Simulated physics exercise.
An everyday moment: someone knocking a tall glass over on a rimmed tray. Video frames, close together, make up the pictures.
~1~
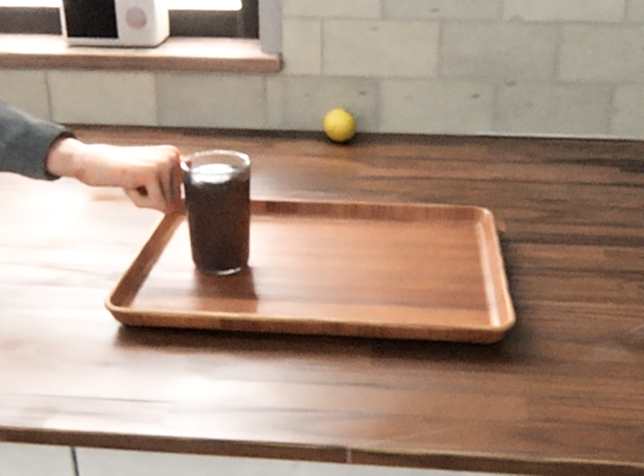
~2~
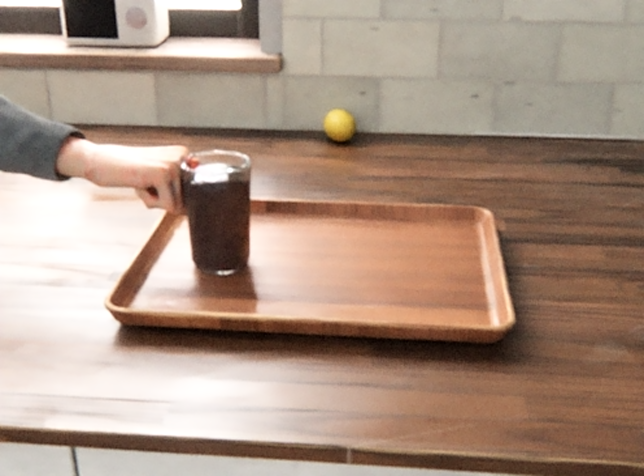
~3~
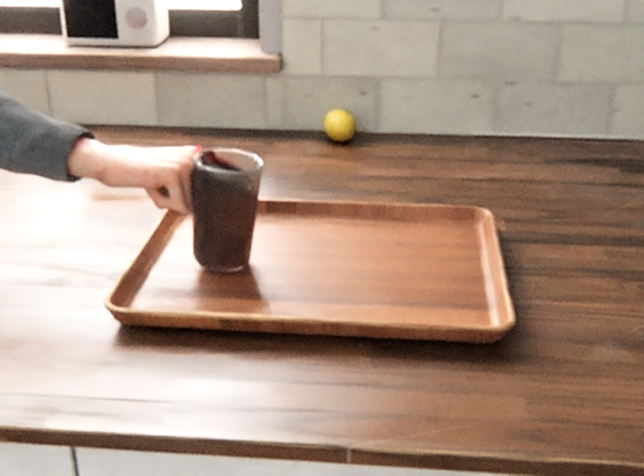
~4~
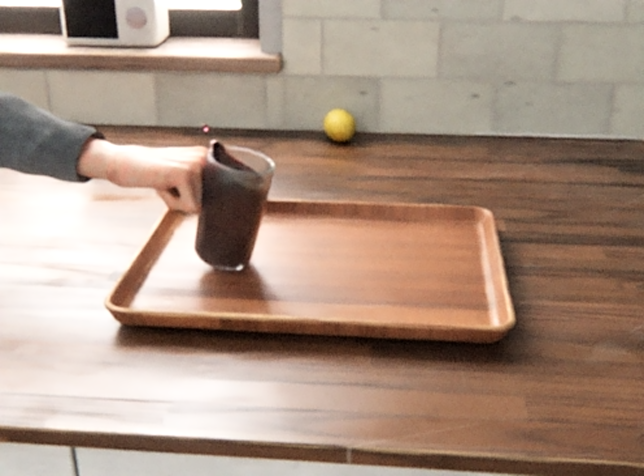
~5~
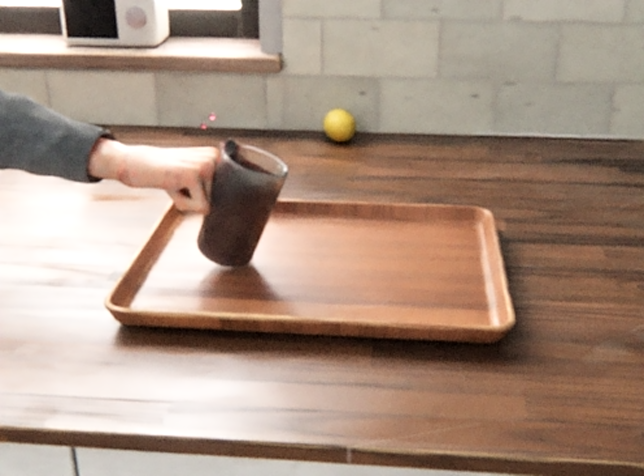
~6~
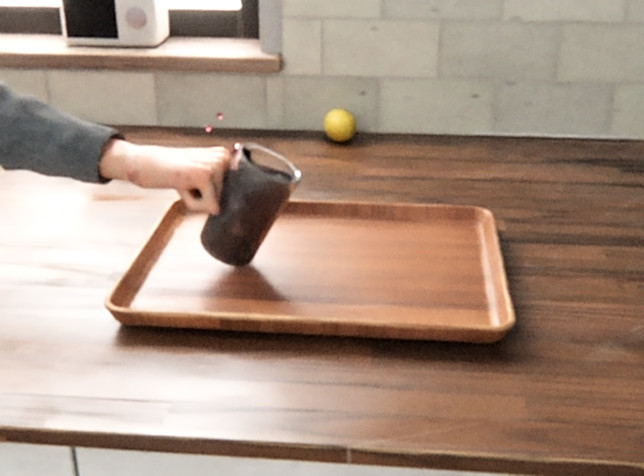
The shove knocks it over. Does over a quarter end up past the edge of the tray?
Yes.
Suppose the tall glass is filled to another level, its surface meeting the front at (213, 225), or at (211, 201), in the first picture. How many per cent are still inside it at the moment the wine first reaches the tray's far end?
About 65 per cent first, about 55 per cent second.
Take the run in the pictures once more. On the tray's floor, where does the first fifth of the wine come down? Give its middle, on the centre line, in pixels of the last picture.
It lands near (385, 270).
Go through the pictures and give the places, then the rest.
In the first frame, it leans 0°; its right rim is at (248, 165); the wine meets the walls at (188, 172) and (246, 174); the tray's far rim is at (501, 261); the tray is clear ahead.
In the second frame, it leans 0°; its right rim is at (248, 165); the wine meets the walls at (188, 172) and (247, 174).
In the third frame, it leans 6°; its right rim is at (260, 167); the wine meets the walls at (200, 157) and (250, 178).
In the fourth frame, it leans 13°; its right rim is at (272, 169); the wine meets the walls at (210, 164) and (268, 181); 1 per cent is over the edge.
In the fifth frame, it leans 20°; its right rim is at (285, 174); the wine meets the walls at (220, 177) and (281, 178); 1 per cent is over the edge.
In the sixth frame, it leans 27°; its right rim is at (298, 180); the wine meets the walls at (224, 188) and (292, 176).
A moment on, the tall glass is falling and 91 per cent is in the glass, 0 on the tray and 9 above or beyond its rim.
Next, the tall glass lies on its side and 57 per cent is in the glass, 36 on the tray and 7 above or beyond its rim.
Then the tall glass lies on its side and 30 per cent is in the glass, 48 on the tray and 23 above or beyond its rim.
Later the tall glass lies on its side and 16 per cent is in the glass, 42 on the tray and 42 above or beyond its rim.
At rest 57 per cent is held by tray and glass, 43 is off the tray.
